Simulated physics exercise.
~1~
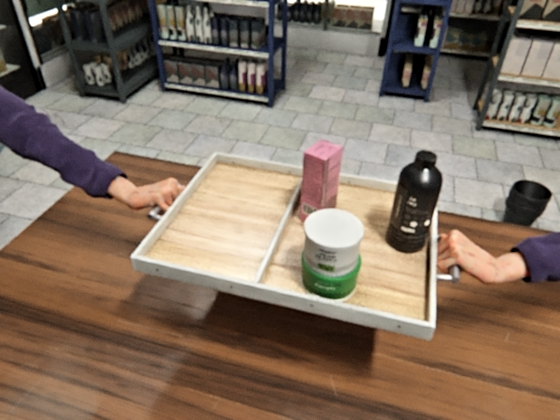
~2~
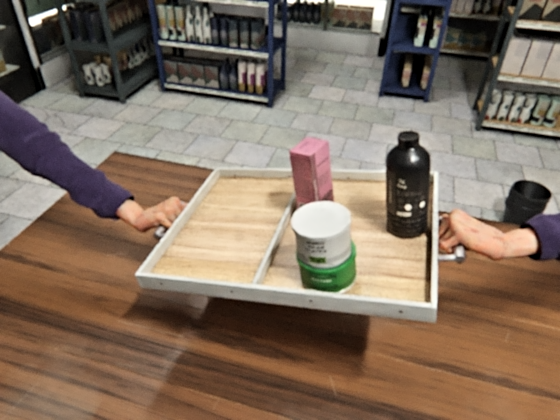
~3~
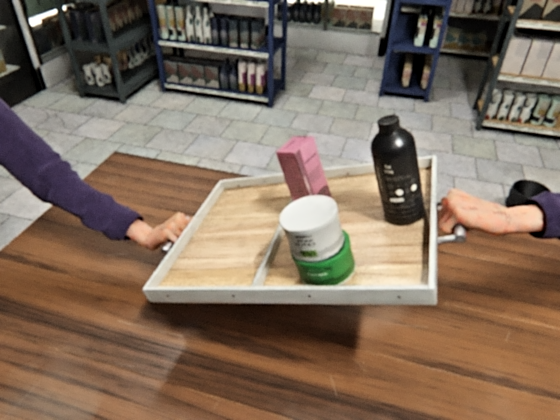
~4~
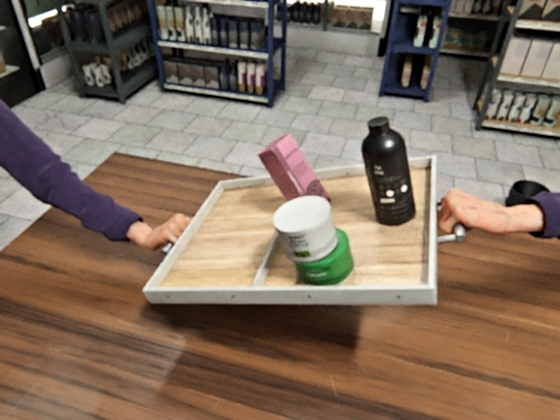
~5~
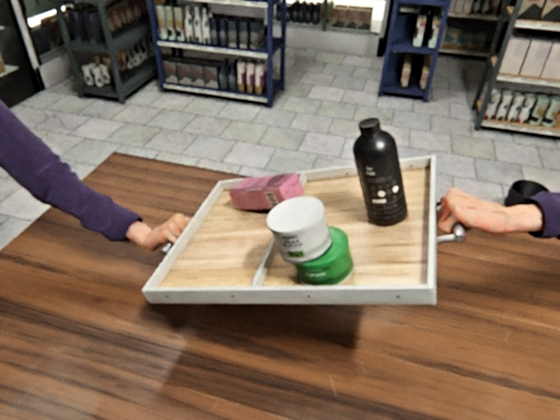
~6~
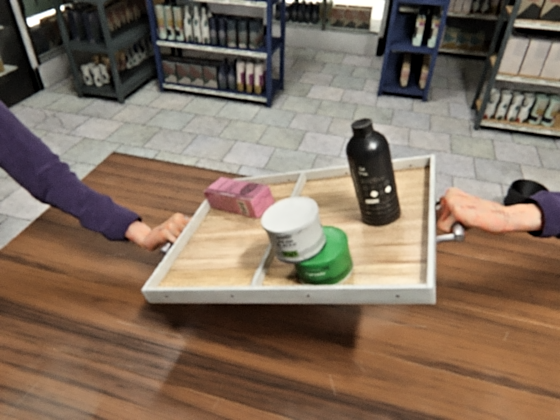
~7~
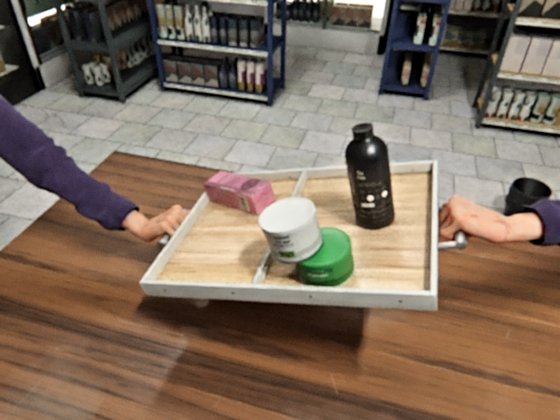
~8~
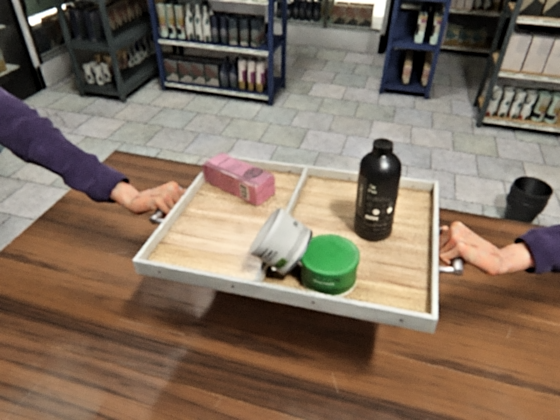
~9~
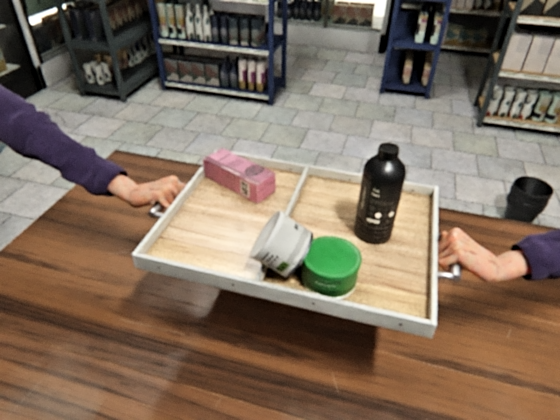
Two hands tilted a wooden tray down to the left, toppling the pink carton onto its side while the white tub slid off the green one and the black bottle shifted left; once levelled, the white tub lay tipped against the green tub, the bottle still upright.
